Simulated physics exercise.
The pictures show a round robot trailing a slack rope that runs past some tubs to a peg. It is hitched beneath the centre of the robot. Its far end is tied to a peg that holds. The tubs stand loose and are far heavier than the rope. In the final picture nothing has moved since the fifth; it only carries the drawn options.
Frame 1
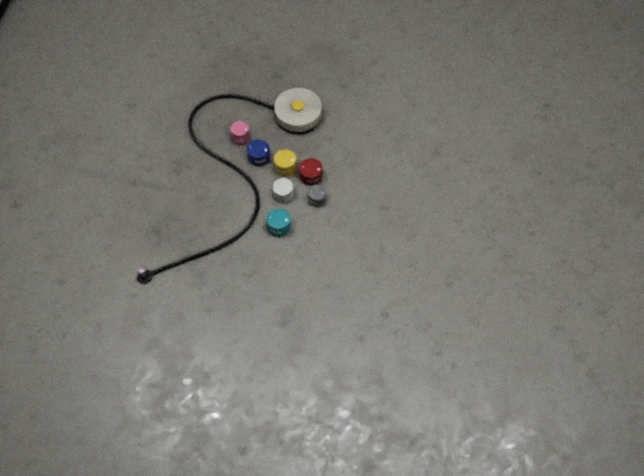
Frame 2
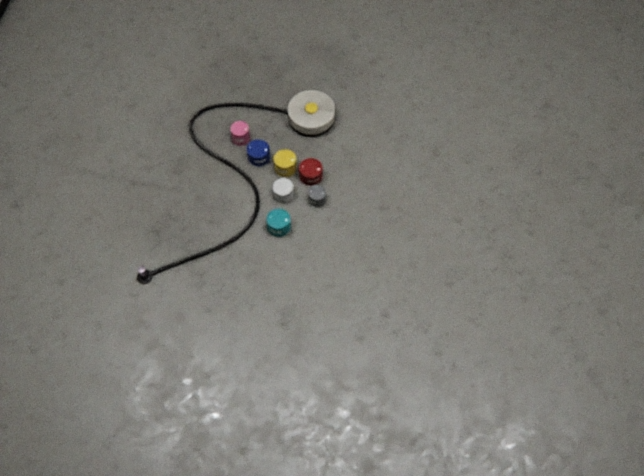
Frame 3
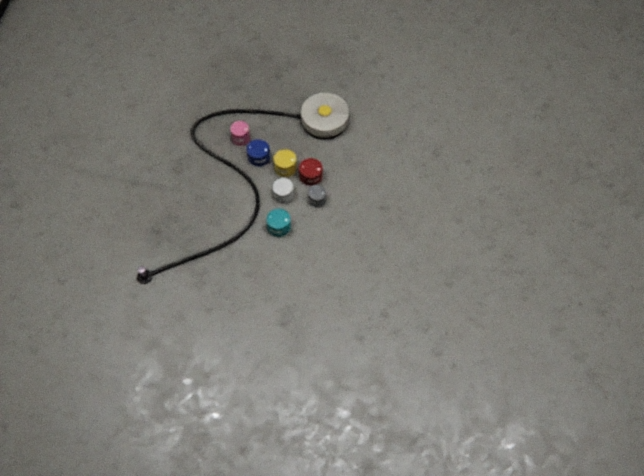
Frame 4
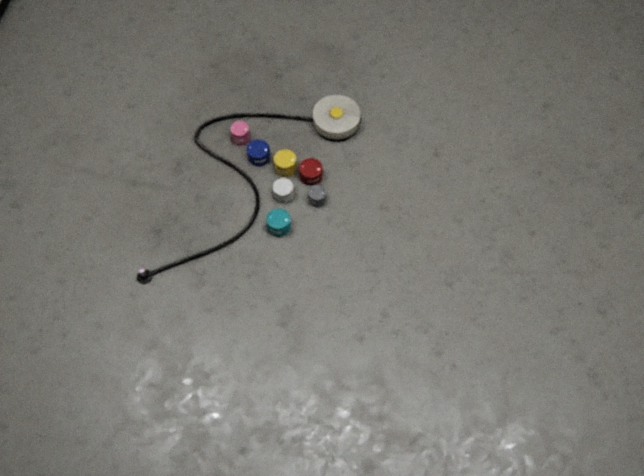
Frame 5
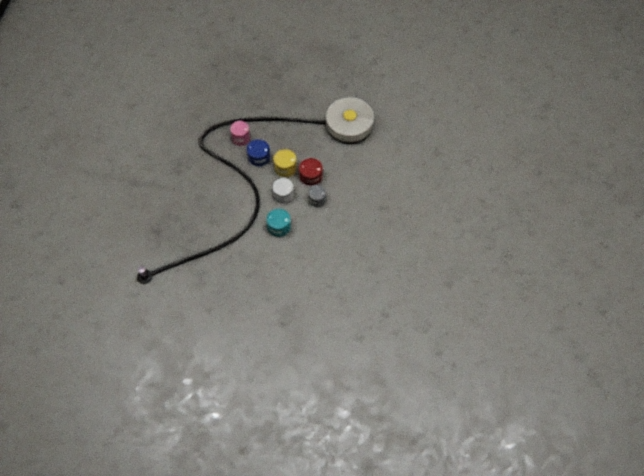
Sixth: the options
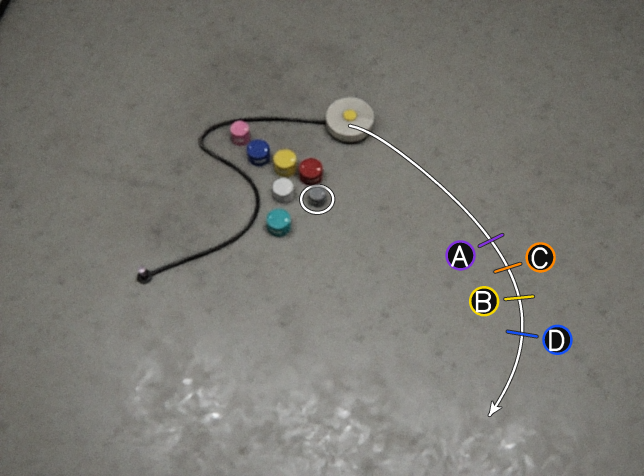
To begin with, a round white robot with a yellow centre sits above a cluster of small coloured tubs, a black cord curving from it to a peg at lower left. The robot then slides slowly right and slightly downward, drawing the cord's upper bend closer around the pink tub, while the tubs stay still.
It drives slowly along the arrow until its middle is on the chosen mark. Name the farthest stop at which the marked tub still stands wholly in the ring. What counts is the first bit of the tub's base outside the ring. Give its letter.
Up to mark A.
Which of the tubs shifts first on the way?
The pink one.
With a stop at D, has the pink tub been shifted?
By then, yes.
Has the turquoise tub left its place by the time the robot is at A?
No.
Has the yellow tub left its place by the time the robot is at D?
Yes.
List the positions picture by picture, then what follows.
Grey tub (317, 196); turquoise tub (279, 223); robot (298, 111), in the first frame.
Robot (312, 113); pink tub (240, 133), in the second frame.
Robot (325, 116); yellow tub (285, 163), in the third frame.
Robot (336, 118); red tub (311, 172), in the fourth frame.
Robot (350, 121); turquoise tub (279, 223); peg (143, 273); pink tub (240, 133), in the fifth frame.
On the marked copy, A at (491, 240); B at (519, 298); C at (508, 268); D at (522, 334); the ring at (317, 199); the route from (350, 126) via (491, 240) to (490, 415).
Taking A. A third of the way, robot (406, 152); grey tub (317, 196).
Two thirds of the way, robot (454, 193); pink tub (246, 142); grey tub (317, 196).
When it is over, robot (492, 236); pink tub (249, 184); blue tub (268, 176); yellow tub (290, 171); red tub (312, 174); grey tub (317, 196); the grey tub is still in its ring.
As for the rest, B drags the ringed tub to (325, 227); C drags the ringed tub to (321, 209); D drags the ringed tub to (328, 247).
